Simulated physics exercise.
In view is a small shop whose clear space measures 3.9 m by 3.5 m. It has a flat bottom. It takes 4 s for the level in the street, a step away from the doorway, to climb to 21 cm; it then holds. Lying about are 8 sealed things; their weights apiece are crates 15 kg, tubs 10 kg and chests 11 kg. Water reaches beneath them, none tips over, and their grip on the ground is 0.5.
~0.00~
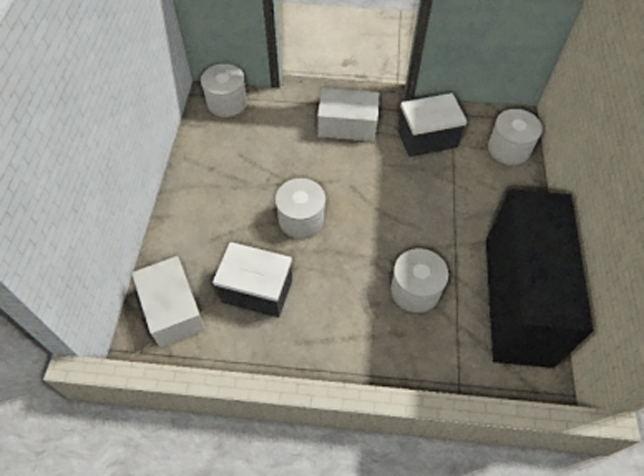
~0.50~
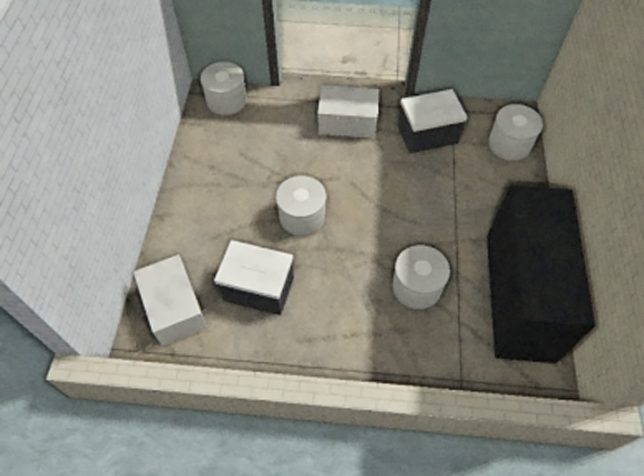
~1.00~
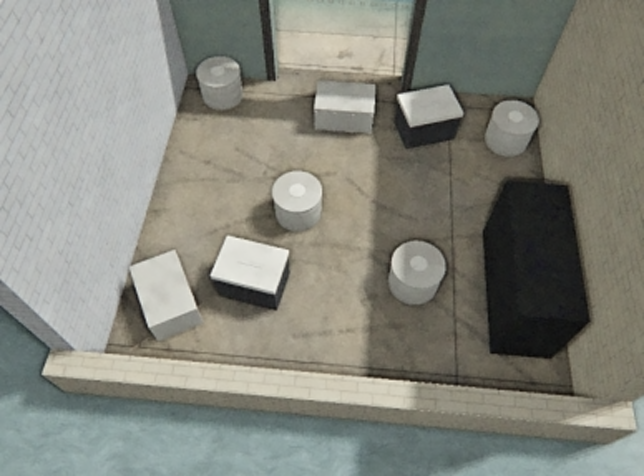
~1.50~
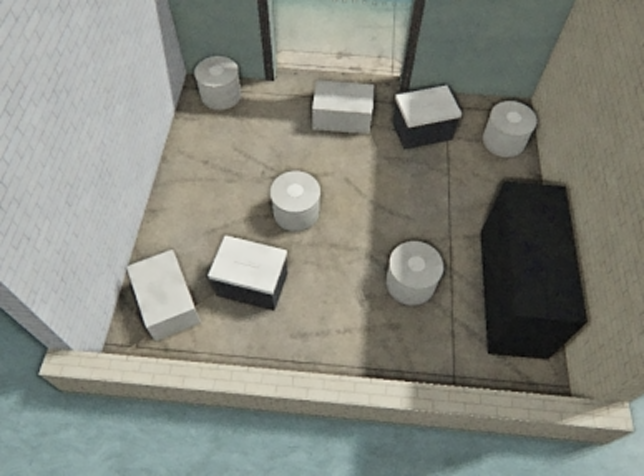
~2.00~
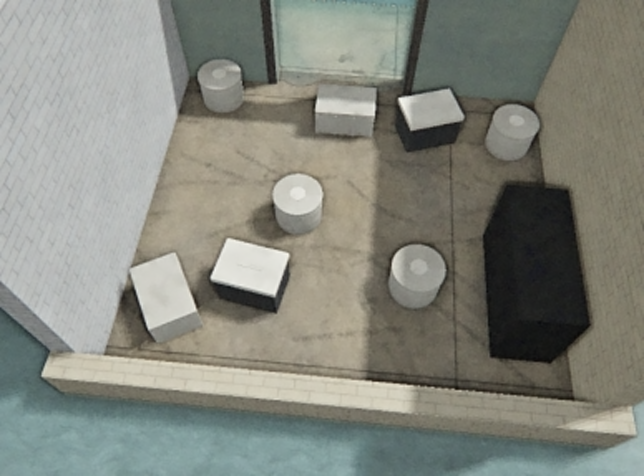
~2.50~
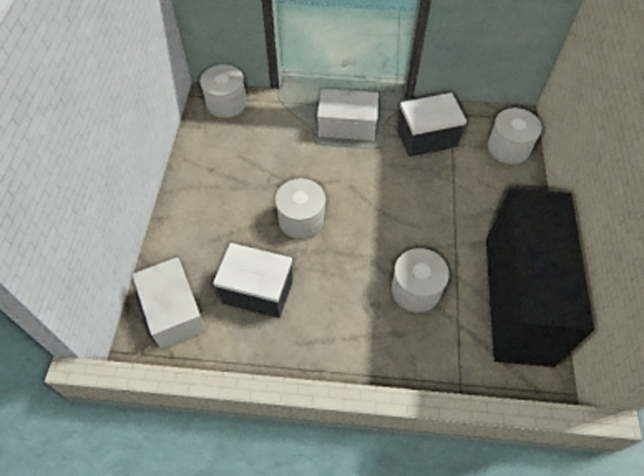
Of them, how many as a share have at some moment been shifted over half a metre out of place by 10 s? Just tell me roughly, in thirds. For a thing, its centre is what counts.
Roughly one to two thirds.
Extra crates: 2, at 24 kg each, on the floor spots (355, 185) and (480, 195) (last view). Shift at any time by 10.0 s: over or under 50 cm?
In that order: Beyond the mark, within the mark.
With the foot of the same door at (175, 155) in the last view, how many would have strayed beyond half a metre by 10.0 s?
Result: 5.
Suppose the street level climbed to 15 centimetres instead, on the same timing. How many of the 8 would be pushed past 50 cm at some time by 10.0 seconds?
In that case 4 of them.
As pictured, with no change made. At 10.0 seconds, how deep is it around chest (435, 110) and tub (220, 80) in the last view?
Around 6 cm and 6 cm.
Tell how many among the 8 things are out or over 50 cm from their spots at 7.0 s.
The answer is 4.
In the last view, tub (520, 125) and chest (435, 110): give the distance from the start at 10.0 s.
Net displacement, in order: 30 cm; 30 cm.
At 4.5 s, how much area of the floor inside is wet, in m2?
About 6.5 m2 is covered.
After 3.5 s 0 of 8 are over 50 cm from their spots; 0 afloat.
After 4.5 s 1 of 8 are over 50 cm from their spots; 0 afloat.
After 7.0 s 4 of 8 are over 50 cm from their spots; 5 afloat.
After 10.0 s 5 of 8 are over 50 cm from their spots, and 5 have been at some point; 7 afloat.
